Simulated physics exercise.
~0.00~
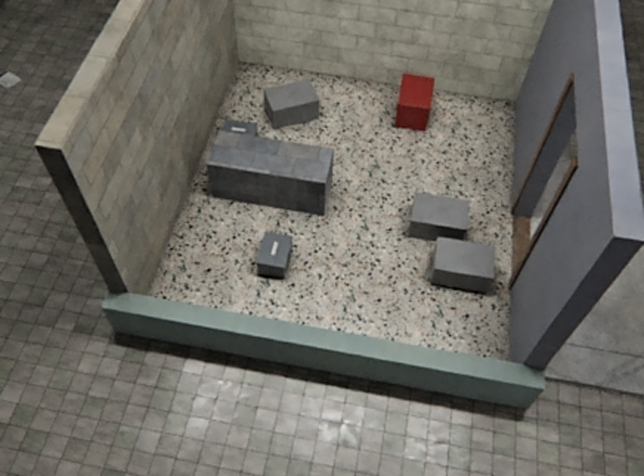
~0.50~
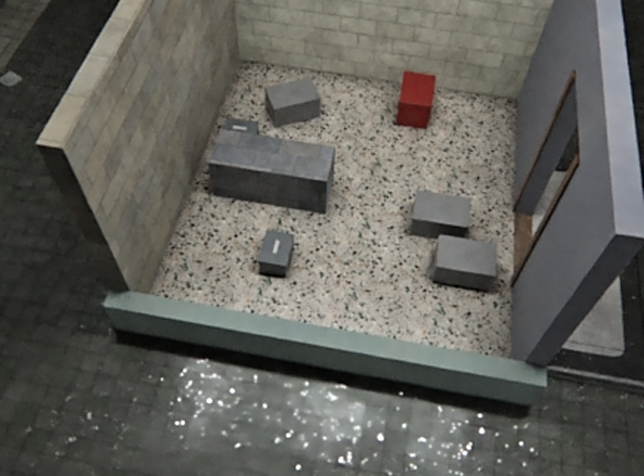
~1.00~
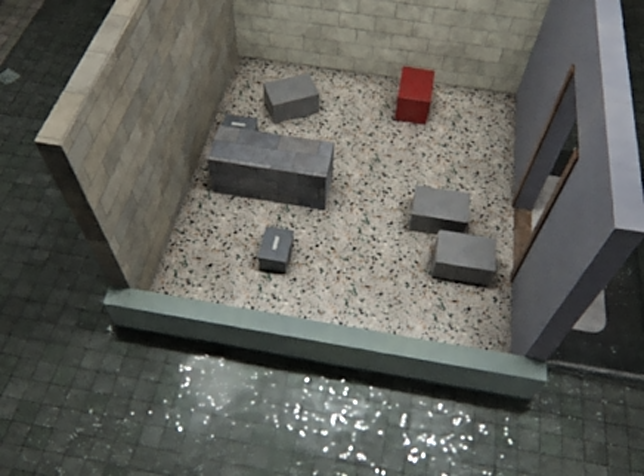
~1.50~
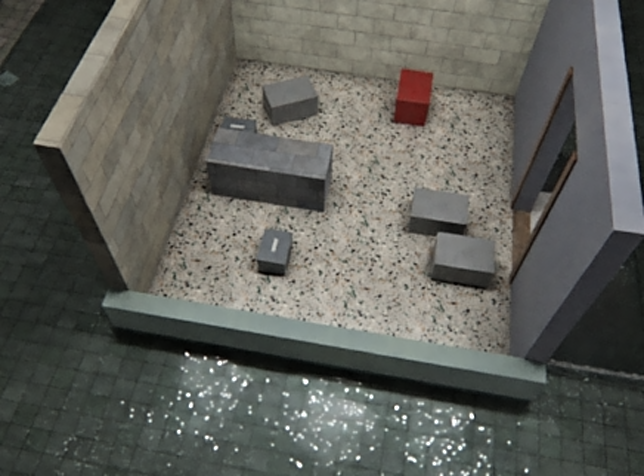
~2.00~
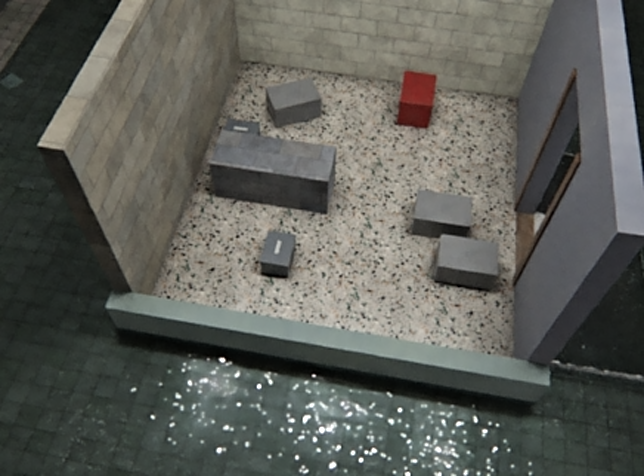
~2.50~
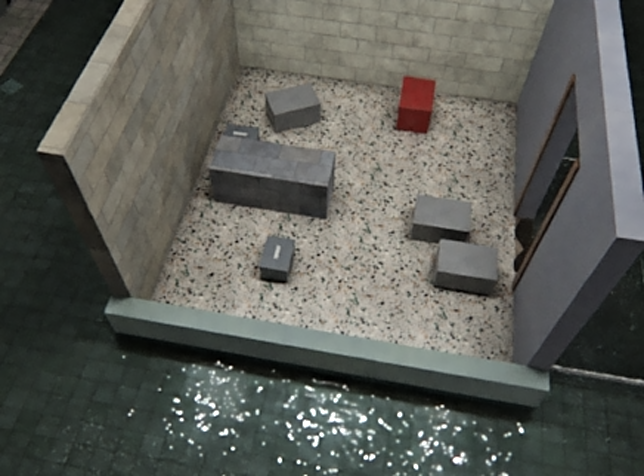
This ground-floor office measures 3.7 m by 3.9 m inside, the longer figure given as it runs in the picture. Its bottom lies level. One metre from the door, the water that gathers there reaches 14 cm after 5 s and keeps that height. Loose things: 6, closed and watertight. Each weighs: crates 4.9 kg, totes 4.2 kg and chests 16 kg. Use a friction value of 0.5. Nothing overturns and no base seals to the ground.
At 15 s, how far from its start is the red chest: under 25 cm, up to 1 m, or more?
The red chest is under 25 cm away.
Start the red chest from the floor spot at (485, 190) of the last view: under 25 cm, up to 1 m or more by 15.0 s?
In that run it hardly drifts.
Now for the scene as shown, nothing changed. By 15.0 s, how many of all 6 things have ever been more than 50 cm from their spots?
Counting them up, I find 5.
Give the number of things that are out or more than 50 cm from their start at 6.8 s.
The number comes to 2.
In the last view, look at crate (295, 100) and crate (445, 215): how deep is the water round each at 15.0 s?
Roughly 7 and 7 cm.
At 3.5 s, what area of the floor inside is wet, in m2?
About 0.5 m2.
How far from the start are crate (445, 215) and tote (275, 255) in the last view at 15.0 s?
Respectively 250 and 120 centimetres.
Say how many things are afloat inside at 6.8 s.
At that point I count 1.
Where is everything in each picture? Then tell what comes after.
The first frame shows the red chest at (417, 91) rests on the ground; water covers 0.0 m2; 0 of 6 have shifted.
The second frame shows the red chest at (418, 88), on the bottom; 0.0 m2 under water; 0 of 6 have shifted.
The third frame shows the red chest at (417, 84), on the bottom; 0.0 m2 under water; 0 of 6 have shifted.
The fourth frame shows the red chest at (415, 86) rests on the ground; water covers 0.0 m2; 0 of 6 have shifted.
The fifth frame shows the red chest at (419, 88) rests on the ground; water covers 0.0 m2; 0 of 6 have shifted.
The sixth frame shows the red chest at (418, 93) rests on the ground; 0.0 m2 under water; 0 of 6 have shifted.
After 3.5 s the red chest is near (418, 93), 0.0 m from its start, aground; 0 afloat.
After 6.8 s the red chest is near (418, 93), 0.0 m from its start, aground; 1 afloat.
After 11.0 s the red chest is near (418, 93), 0.0 m from its start, aground; 5 afloat.
After 15.0 s the red chest is near (418, 93), 0.0 m from its start, aground; 5 afloat.
